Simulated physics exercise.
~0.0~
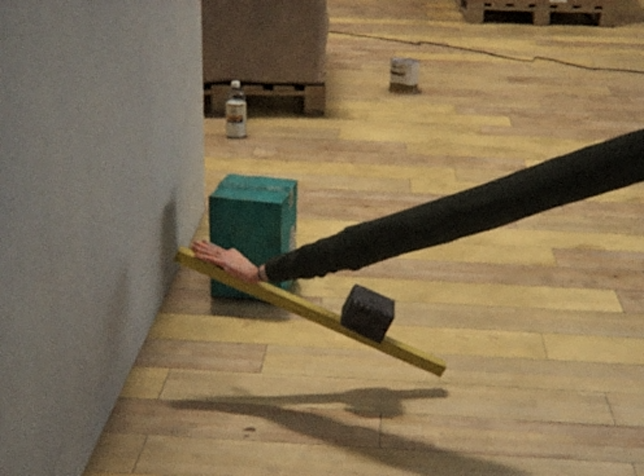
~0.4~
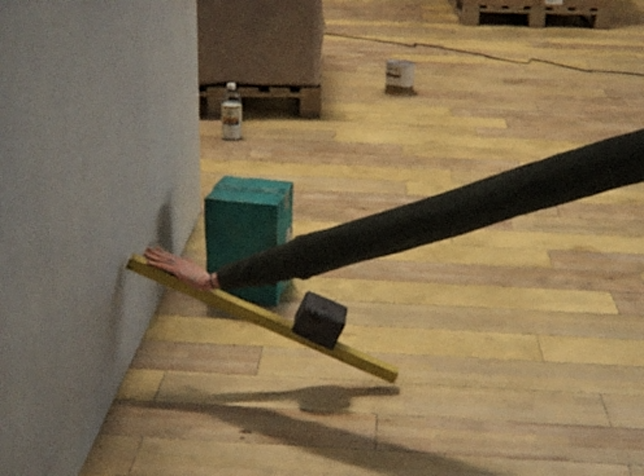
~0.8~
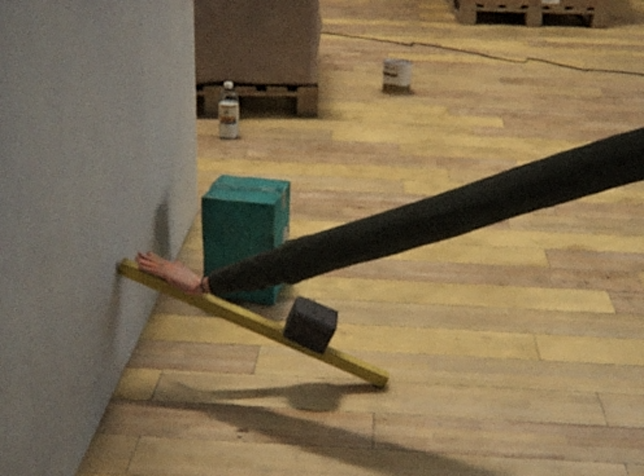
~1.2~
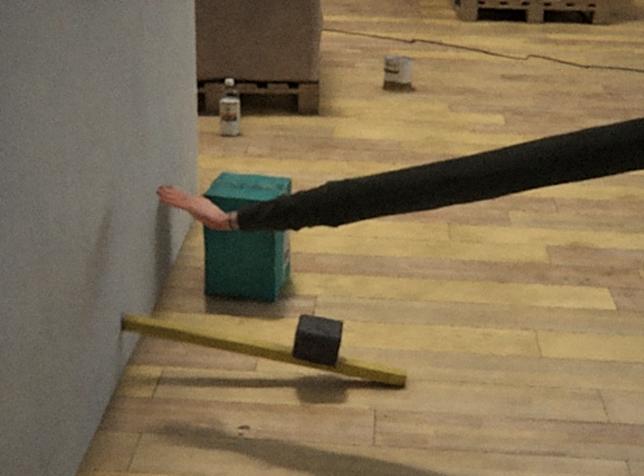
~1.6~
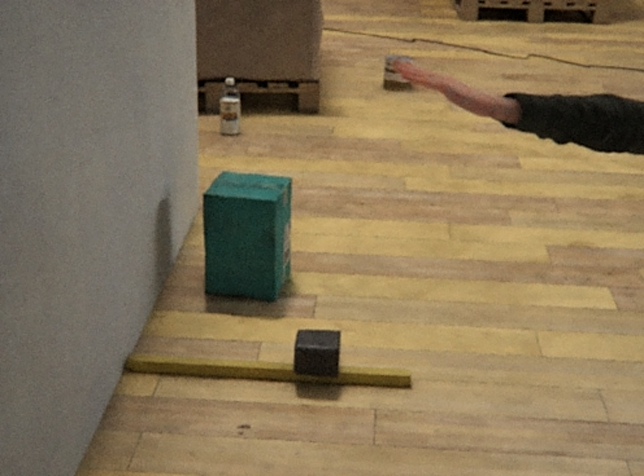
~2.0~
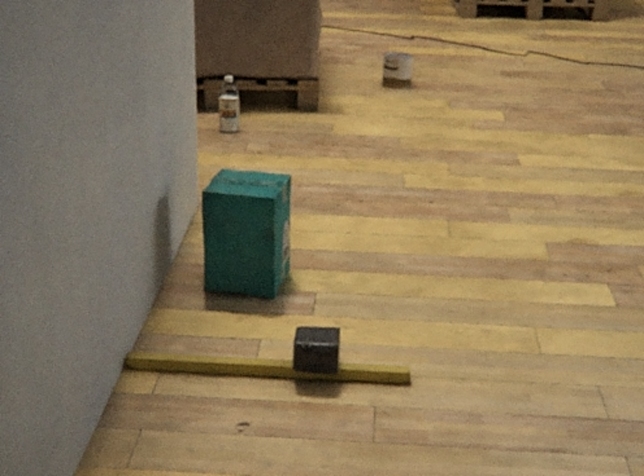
In the video, a hand sets a sloping yellow pole, with a dark block on it, against a bare wall near a turquoise box, then lets go and withdraws. The pole slides down the wall and ends flat on the floor, the block still on it.
